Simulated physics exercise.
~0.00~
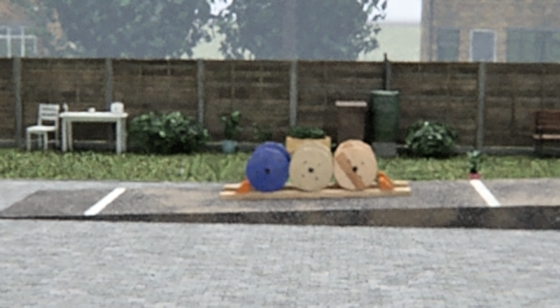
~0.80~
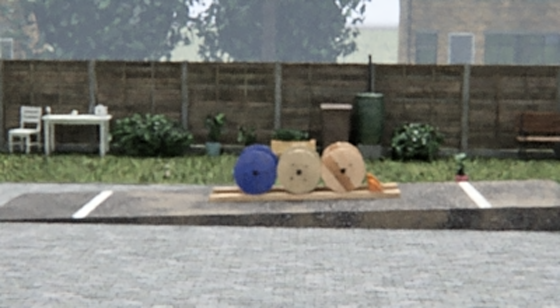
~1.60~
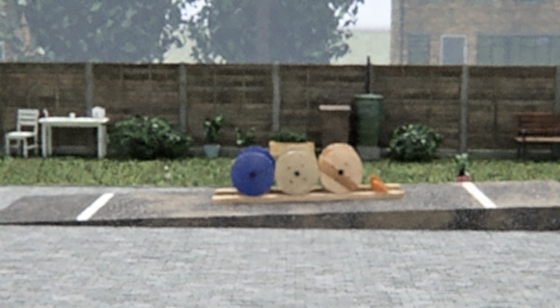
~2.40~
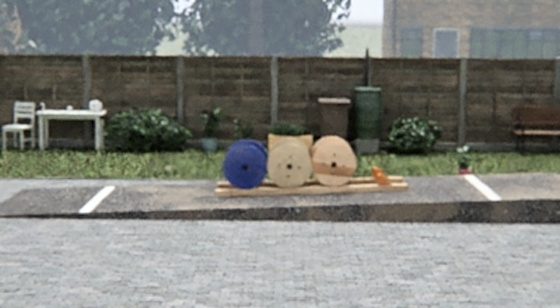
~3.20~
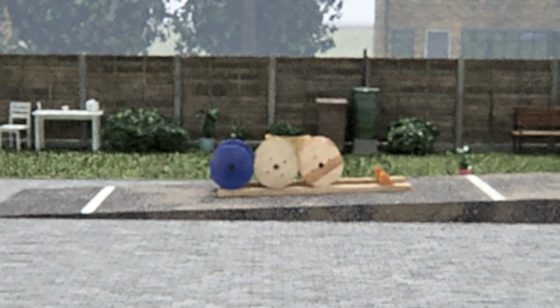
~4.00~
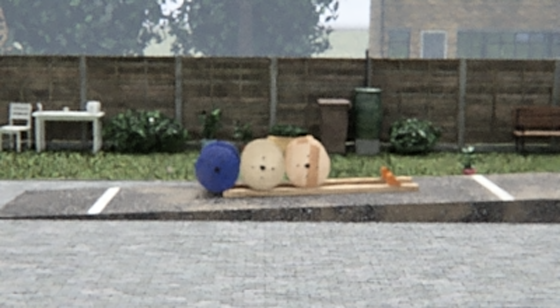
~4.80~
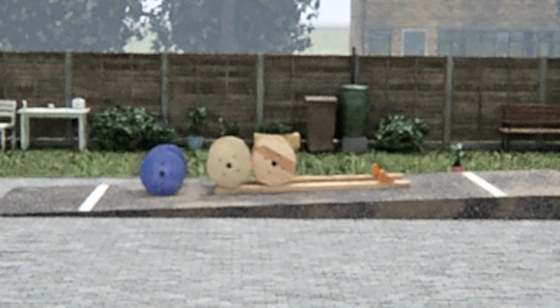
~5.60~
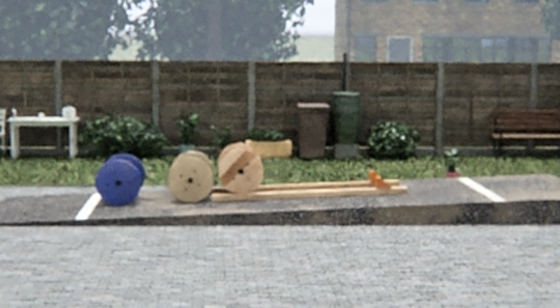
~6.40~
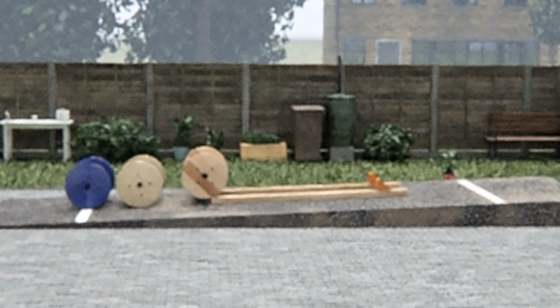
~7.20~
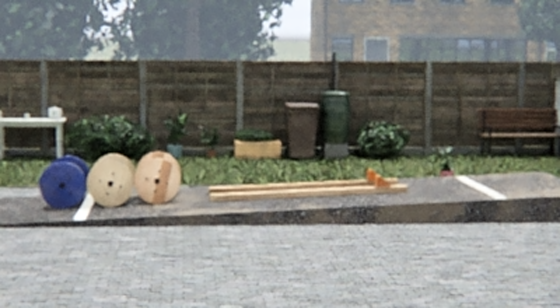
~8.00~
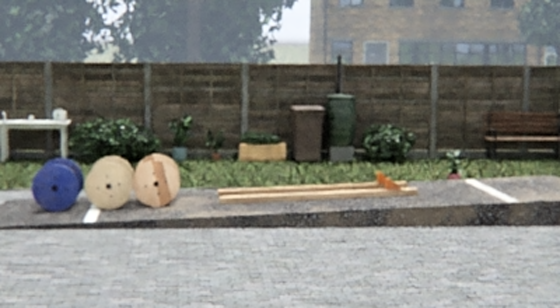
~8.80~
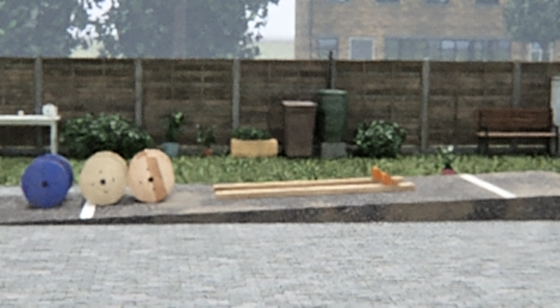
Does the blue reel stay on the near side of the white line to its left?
No, the blue reel rolls off the timber bearers and crosses the white line, ending up to the left of it.
Three cable reels, one blue, rolling left off timber bearers on a gentle slope, the blue leading past a white line.
